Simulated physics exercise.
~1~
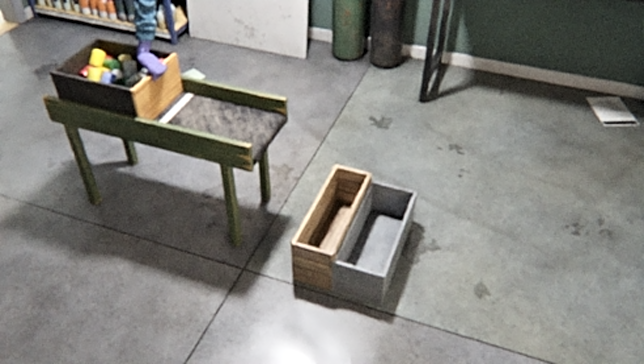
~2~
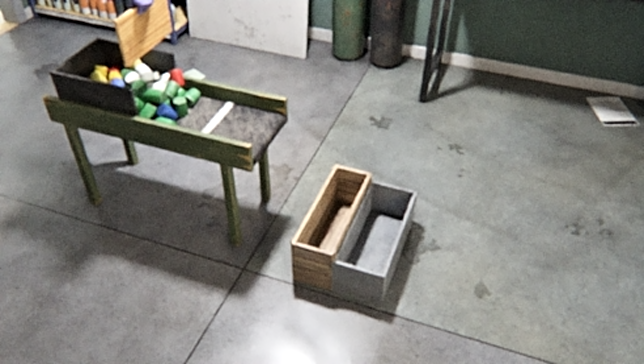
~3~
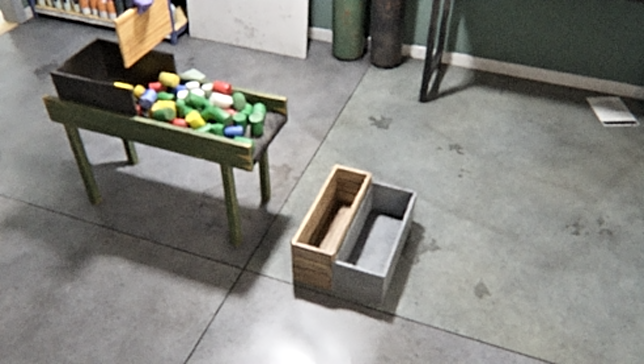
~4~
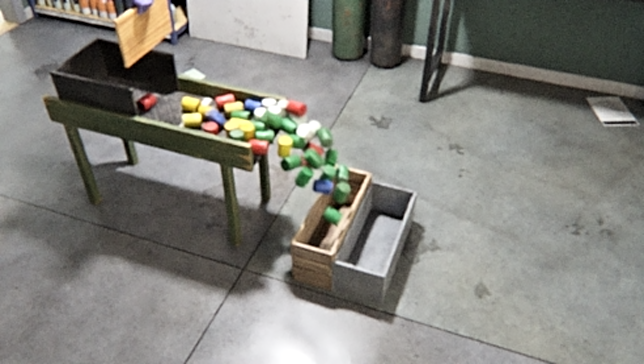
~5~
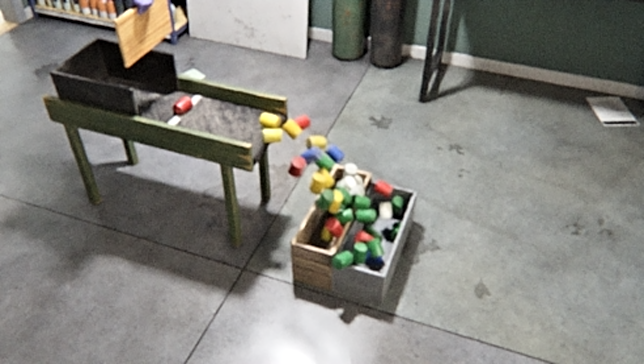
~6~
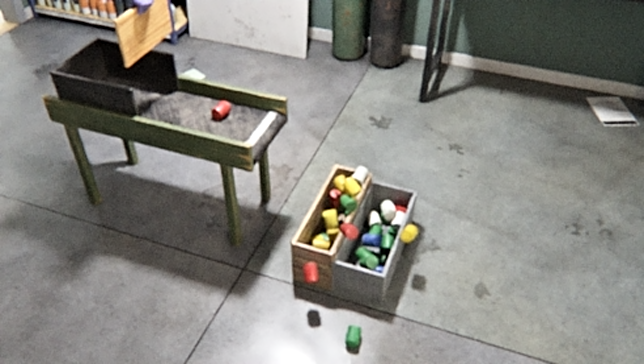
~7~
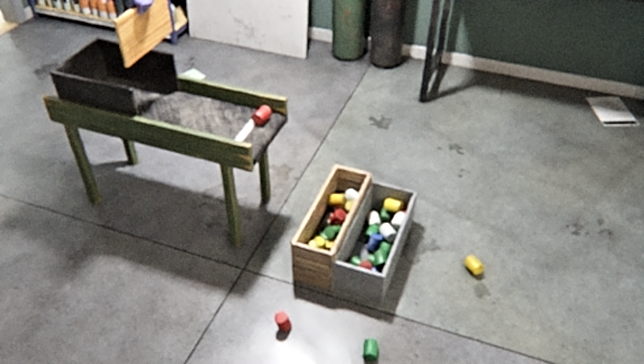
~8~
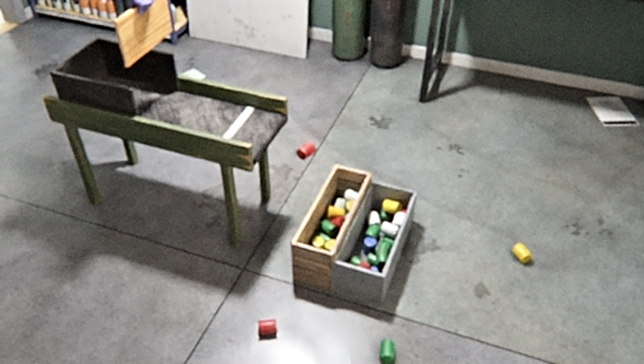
In a workshop with a grey concrete floor, seen from above by a still camera, a green-legged belt table stands at left with a black pen on top, and a wooden tub and a grey bin sit side by side near the centre. A wooden gate lifts from the pen, and a crowd of red, green, yellow, blue and white jars slides right along the dark belt. They tumble off the end, mostly into both containers. A last red jar trails behind and drops off. Finally, both containers hold jars, while four lie scattered on the floor.
